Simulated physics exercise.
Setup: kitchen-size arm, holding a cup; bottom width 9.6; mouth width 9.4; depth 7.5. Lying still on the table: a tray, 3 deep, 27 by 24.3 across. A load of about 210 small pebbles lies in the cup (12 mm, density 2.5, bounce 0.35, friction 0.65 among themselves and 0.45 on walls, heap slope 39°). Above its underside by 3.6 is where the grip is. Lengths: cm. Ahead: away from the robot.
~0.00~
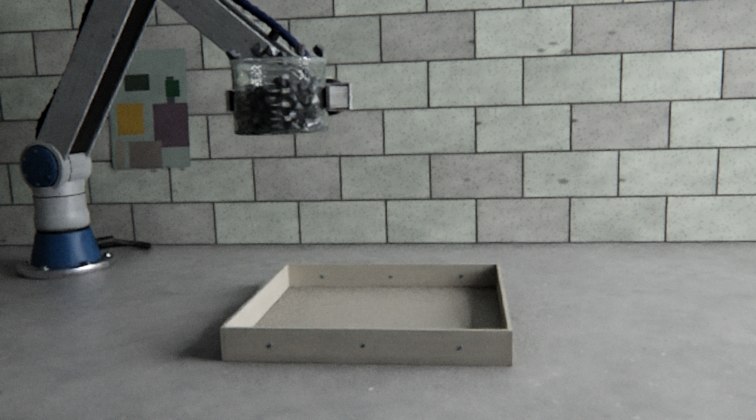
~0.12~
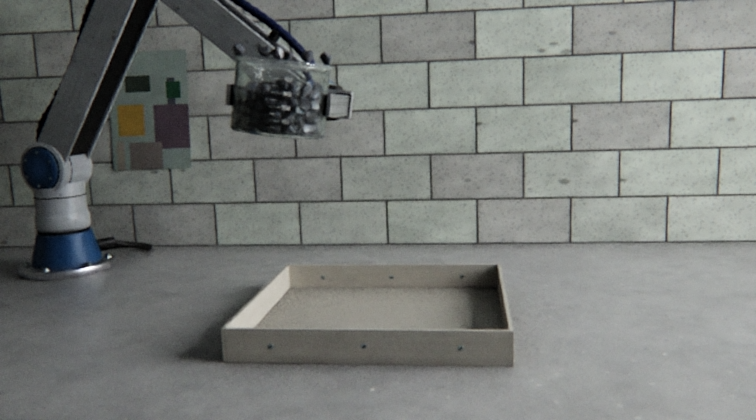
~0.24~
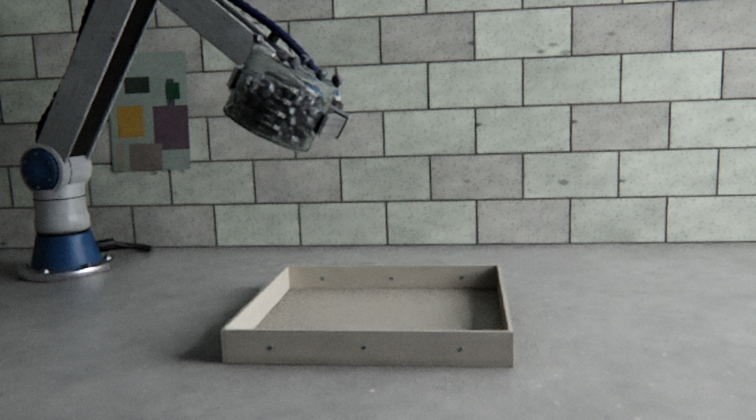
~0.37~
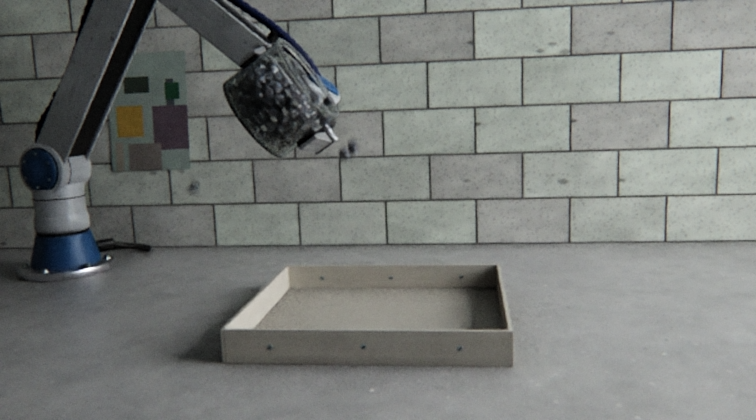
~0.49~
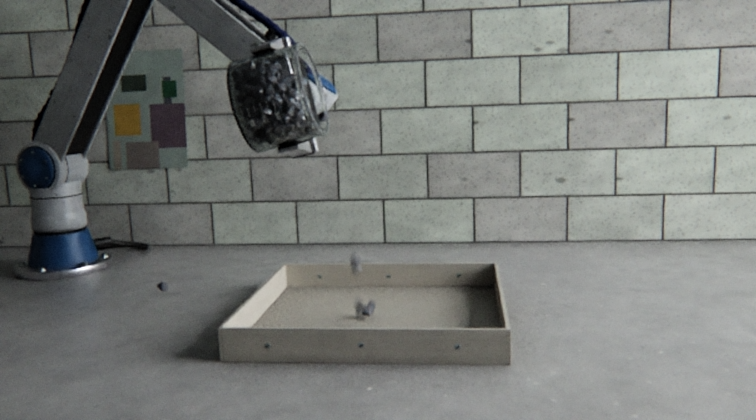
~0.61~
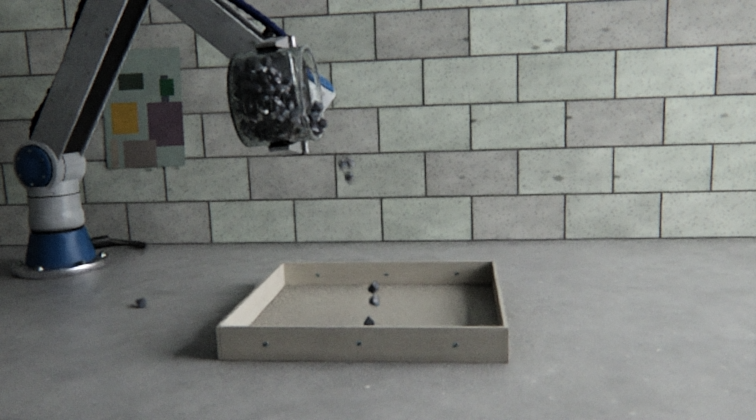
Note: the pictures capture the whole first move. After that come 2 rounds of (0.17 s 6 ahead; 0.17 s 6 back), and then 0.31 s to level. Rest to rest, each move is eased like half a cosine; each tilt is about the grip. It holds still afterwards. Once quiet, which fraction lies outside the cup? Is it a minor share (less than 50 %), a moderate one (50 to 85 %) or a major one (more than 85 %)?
A moderate share.
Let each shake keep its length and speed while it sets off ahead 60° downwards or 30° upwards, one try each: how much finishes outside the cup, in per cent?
It comes to around 15 per cent on the first try and around 85 per cent on the second.
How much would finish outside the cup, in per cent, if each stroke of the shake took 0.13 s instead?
It would be some 95 %.
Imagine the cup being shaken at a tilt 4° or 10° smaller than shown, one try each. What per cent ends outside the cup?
I'd say close to 70 and 45 per cent, in that order.
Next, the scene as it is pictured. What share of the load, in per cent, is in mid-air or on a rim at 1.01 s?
Roughly 15 per cent.
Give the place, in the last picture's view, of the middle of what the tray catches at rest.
It lands close to (398, 310).
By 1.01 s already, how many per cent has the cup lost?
Around 50 percent at that moment.
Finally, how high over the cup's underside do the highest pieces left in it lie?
It reaches close to 4.5 cm in the end.
After 1.01 s, tilted 86° forward, highest piece 25 above the table; 100 in the cup, 76 in the tray, 1 on the table or floor, 32 in flight or on a rim.
After 1.40 s, tilted 61° forward, highest piece 24 above the table; 155 in the tray, 53 in the cup, 1 on the table or floor.
After 1.80 s, level, highest piece 26 above the table; 155 in the tray, 53 in the cup, 1 on the table or floor.
After 2.85 s, level, highest piece 26 above the table; 155 in the tray, 53 in the cup, 1 on the table or floor.
At rest, 155 in the tray, 53 in the cup, 1 on the table or floor. That is 75 % outside the cup.
